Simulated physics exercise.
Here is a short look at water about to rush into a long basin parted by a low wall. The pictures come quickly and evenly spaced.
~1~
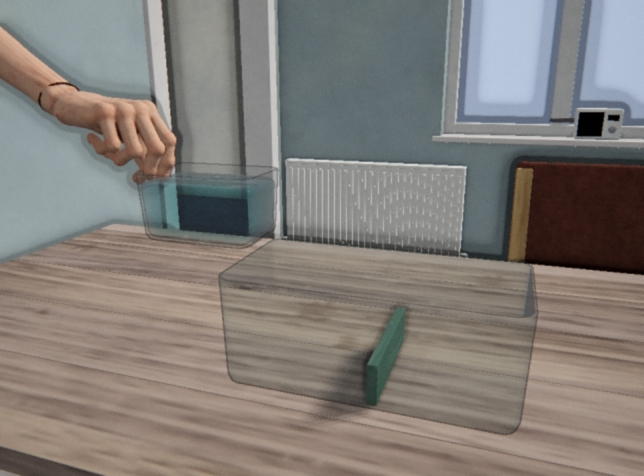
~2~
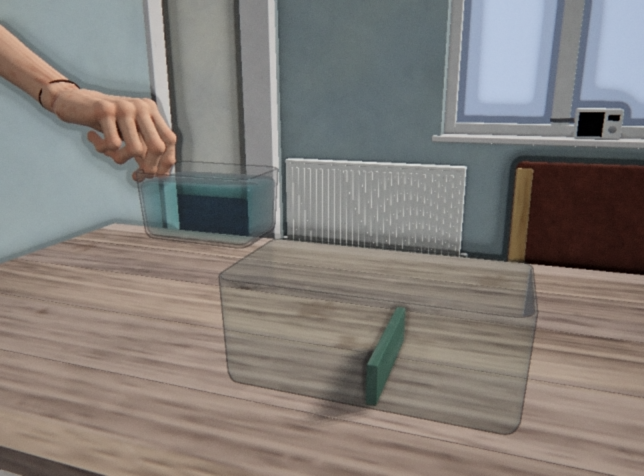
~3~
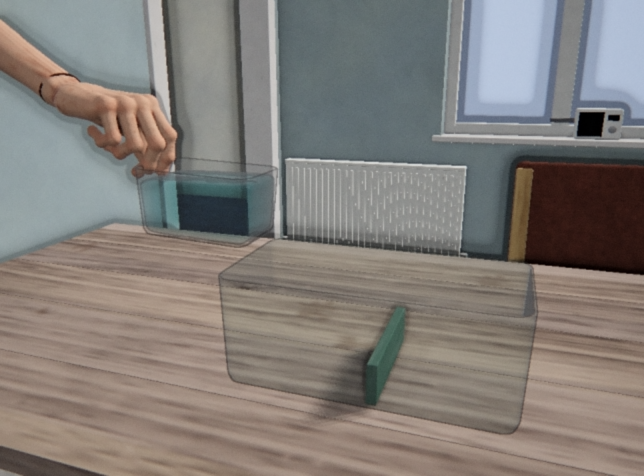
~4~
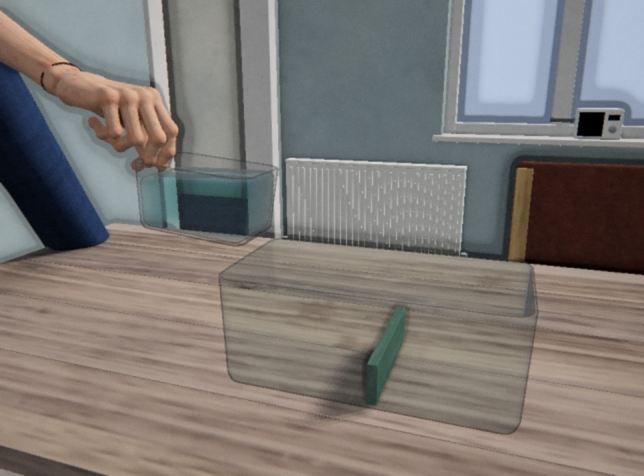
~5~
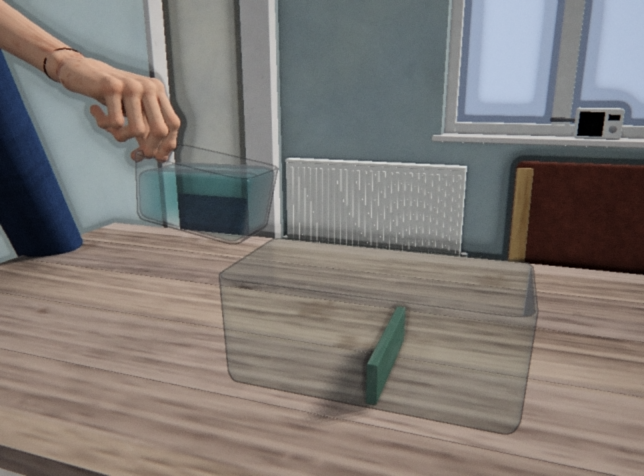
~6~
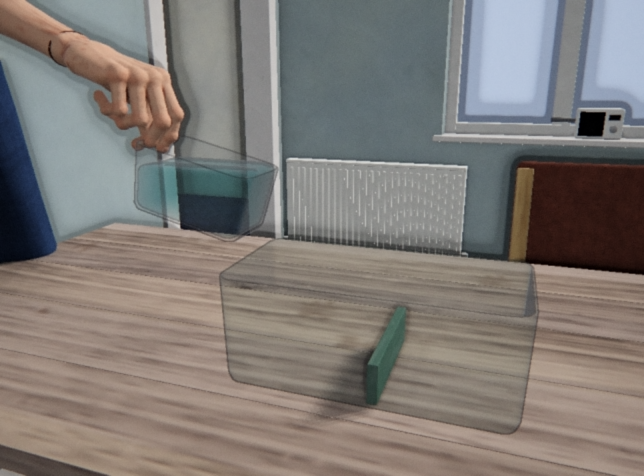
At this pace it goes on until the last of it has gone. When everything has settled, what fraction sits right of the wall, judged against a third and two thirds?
The share right of the wall lands beneath the one-third mark.
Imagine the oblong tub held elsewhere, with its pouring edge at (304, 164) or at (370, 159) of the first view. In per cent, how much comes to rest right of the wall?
The first gives 70 %, the second 80 %.
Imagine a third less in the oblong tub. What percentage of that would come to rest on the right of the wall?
I'd put it at some 5 %.
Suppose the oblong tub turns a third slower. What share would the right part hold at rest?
5 per cent or thereabouts.
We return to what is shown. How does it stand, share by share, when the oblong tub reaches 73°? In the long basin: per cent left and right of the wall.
The left part holds close to 15 per cent, the right part close to 0.
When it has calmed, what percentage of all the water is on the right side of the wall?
Around 15 %.
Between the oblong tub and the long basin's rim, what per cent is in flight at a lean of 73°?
Estimated at 35 per cent or so.
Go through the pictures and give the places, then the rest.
It leans 0°; its right rim is at (265, 175); the water meets the walls at (162, 177) and (266, 184); the long basin's rim runs from (248, 257) to (534, 289); the wall's top is at (388, 335), in the first frame.
It leans 1°; its right rim is at (265, 175); the water meets the walls at (162, 177) and (266, 183), in the second frame.
It leans 2°; its right rim is at (265, 175); the water meets the walls at (161, 175) and (265, 181), in the third frame.
It leans 5°; its right rim is at (265, 175); the water meets the walls at (161, 172) and (265, 177), in the fourth frame.
It leans 9°; its right rim is at (265, 175); the water meets the walls at (161, 167) and (265, 173), in the fifth frame.
It leans 14°; its right rim is at (265, 175); the water meets the walls at (159, 162) and (266, 170), in the sixth frame.
A moment on, the oblong tub is tipped part way and 50 per cent is still to pour, 13 is left of the wall and 0 right of it.
Next, the oblong tub is tipped right over and 6 per cent is still to pour, 76 is left of the wall and 8 right of it.
Then the oblong tub is tipped right over and 0 per cent is still to pour, 90 is left of the wall and 9 right of it.
Later the oblong tub is tipped right over and 0 per cent is still to pour, 84 is left of the wall and 15 right of it.
Finally, 84 per cent lies left of the wall, 15 right of it and 1 outside.
